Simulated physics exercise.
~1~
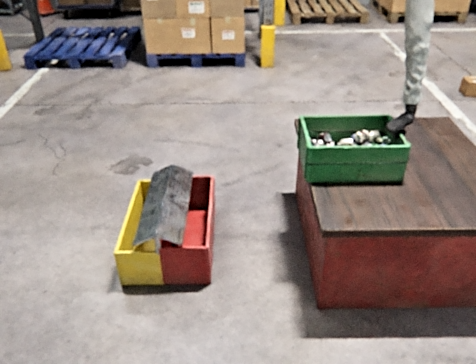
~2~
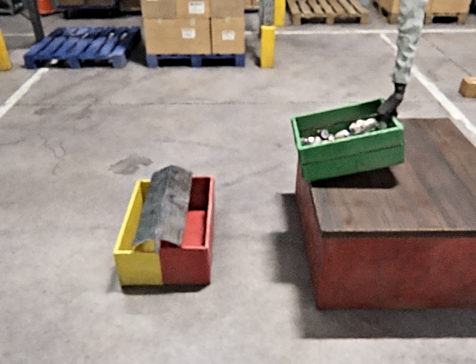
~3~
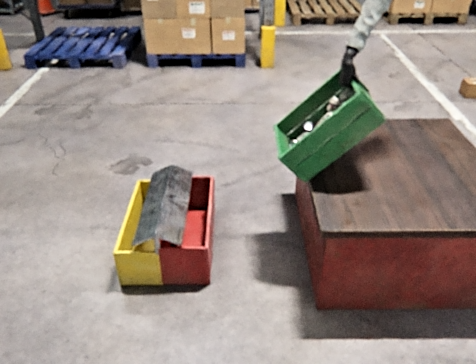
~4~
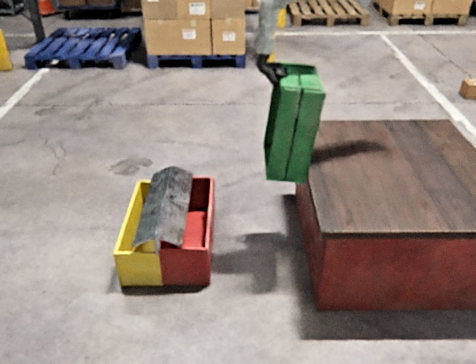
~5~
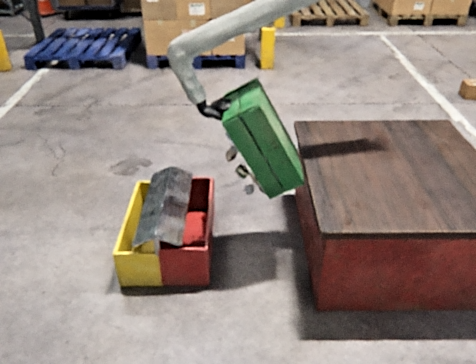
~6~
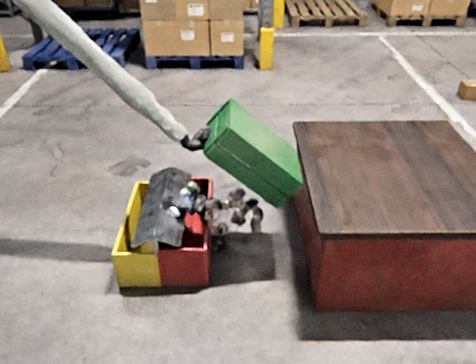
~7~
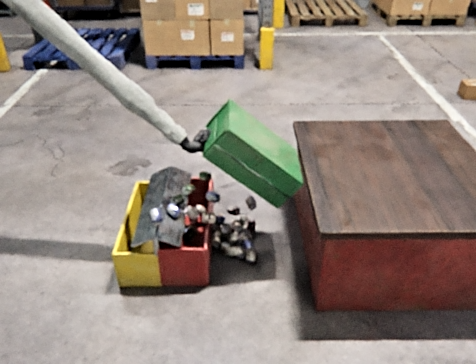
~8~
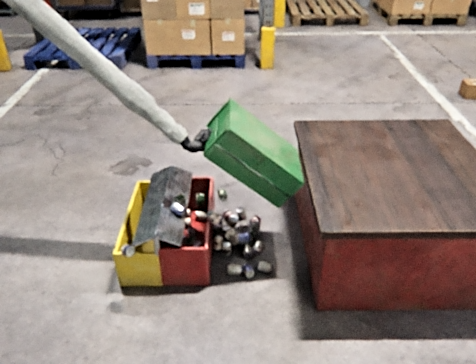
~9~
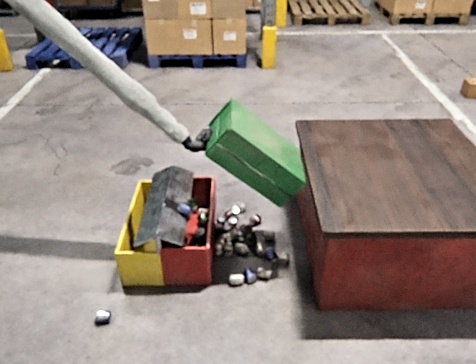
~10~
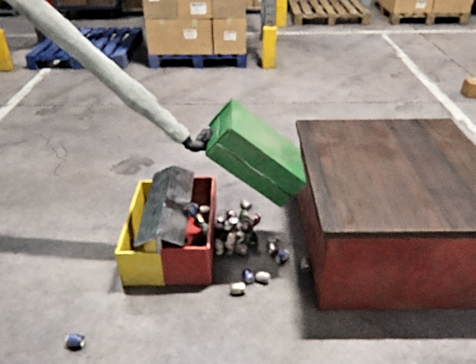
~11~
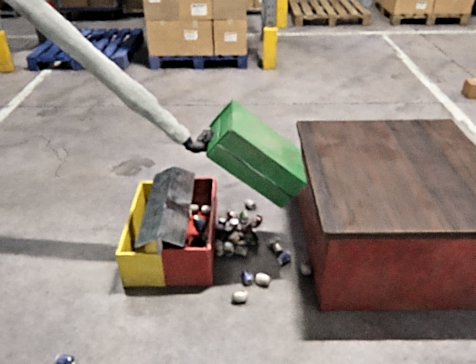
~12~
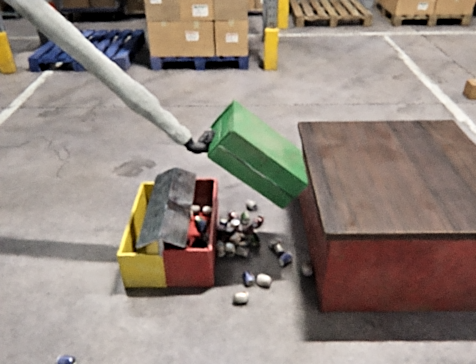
In this clip, a gloved arm tips a green tote of mini cans leftward off a bench and over an adjoining red tote and yellow trough; some land in the red tote, but most spill onto the floor beside it, and one rolls away toward the lower left.
